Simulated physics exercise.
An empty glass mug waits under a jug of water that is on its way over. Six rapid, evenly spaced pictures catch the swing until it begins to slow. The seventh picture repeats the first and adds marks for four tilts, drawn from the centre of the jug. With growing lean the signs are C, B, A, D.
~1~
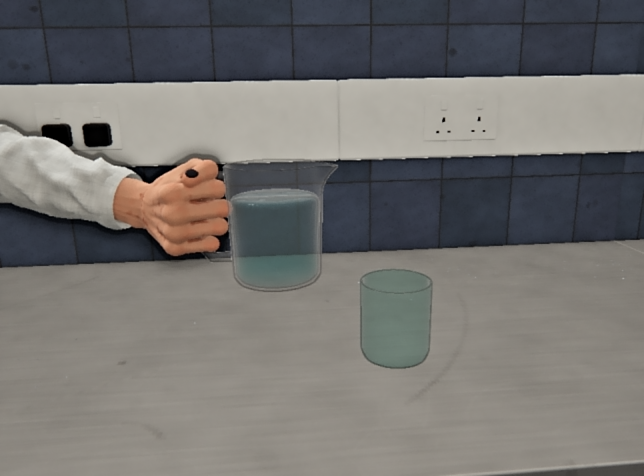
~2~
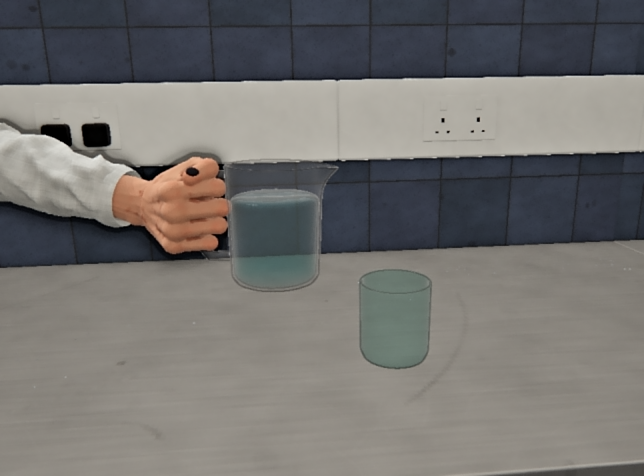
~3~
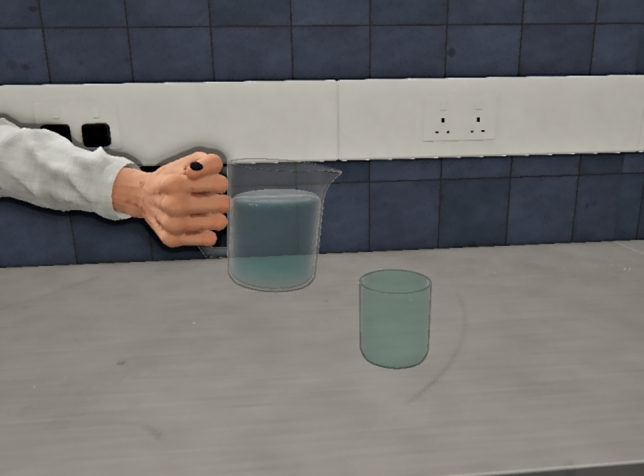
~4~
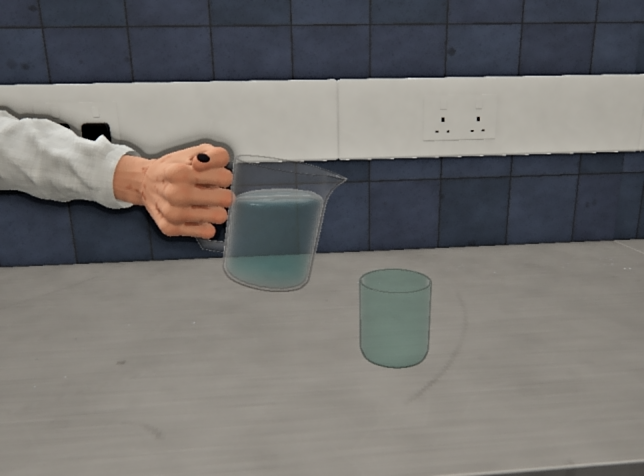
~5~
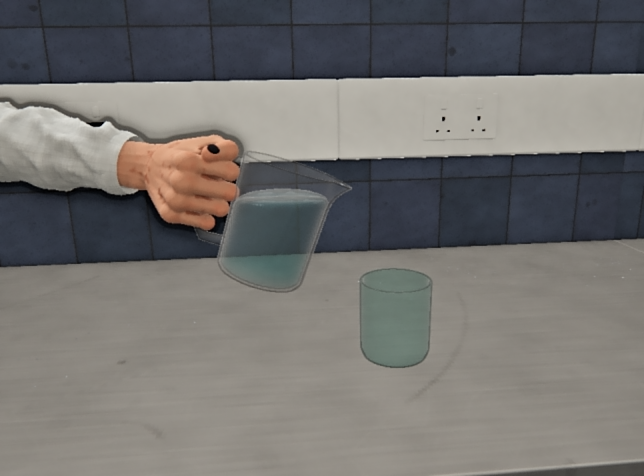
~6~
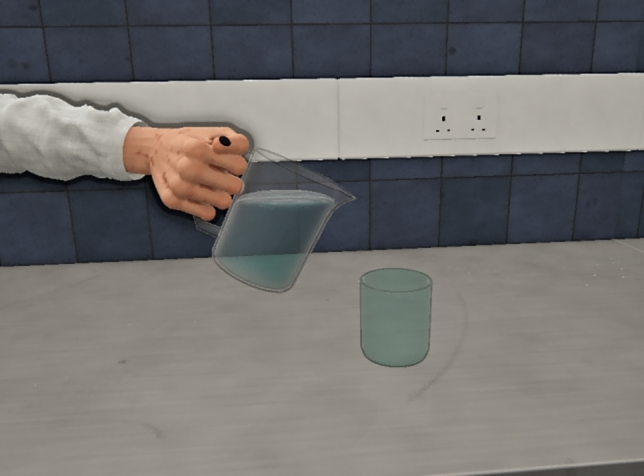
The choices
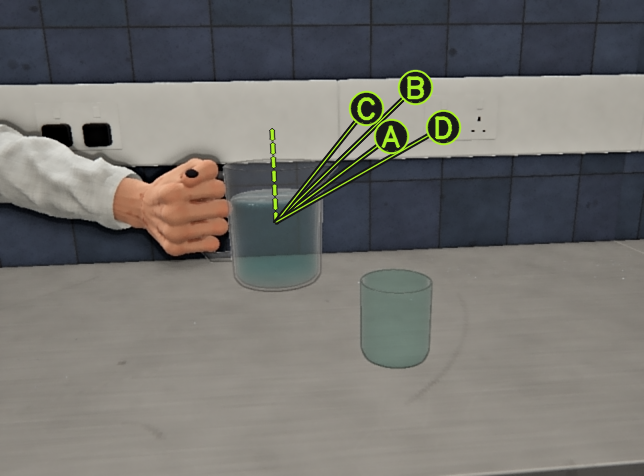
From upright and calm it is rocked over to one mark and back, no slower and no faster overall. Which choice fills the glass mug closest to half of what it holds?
The best mark is D.
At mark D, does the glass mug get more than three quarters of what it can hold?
No, less.
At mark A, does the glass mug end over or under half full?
Under half.
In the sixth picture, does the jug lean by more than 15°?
Yes, it does.
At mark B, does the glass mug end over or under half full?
Under half.
On the marked copy, A at (377, 146); B at (403, 98); C at (355, 122); D at (427, 135).
If A is chosen, the glass mug ends with about 32 % of what it can hold.
If B is chosen, the glass mug ends with about 18 % of what it can hold.
If C is chosen, the glass mug ends with about 9 % of what it can hold.
If D is chosen, the glass mug ends with about 49 % of what it can hold.
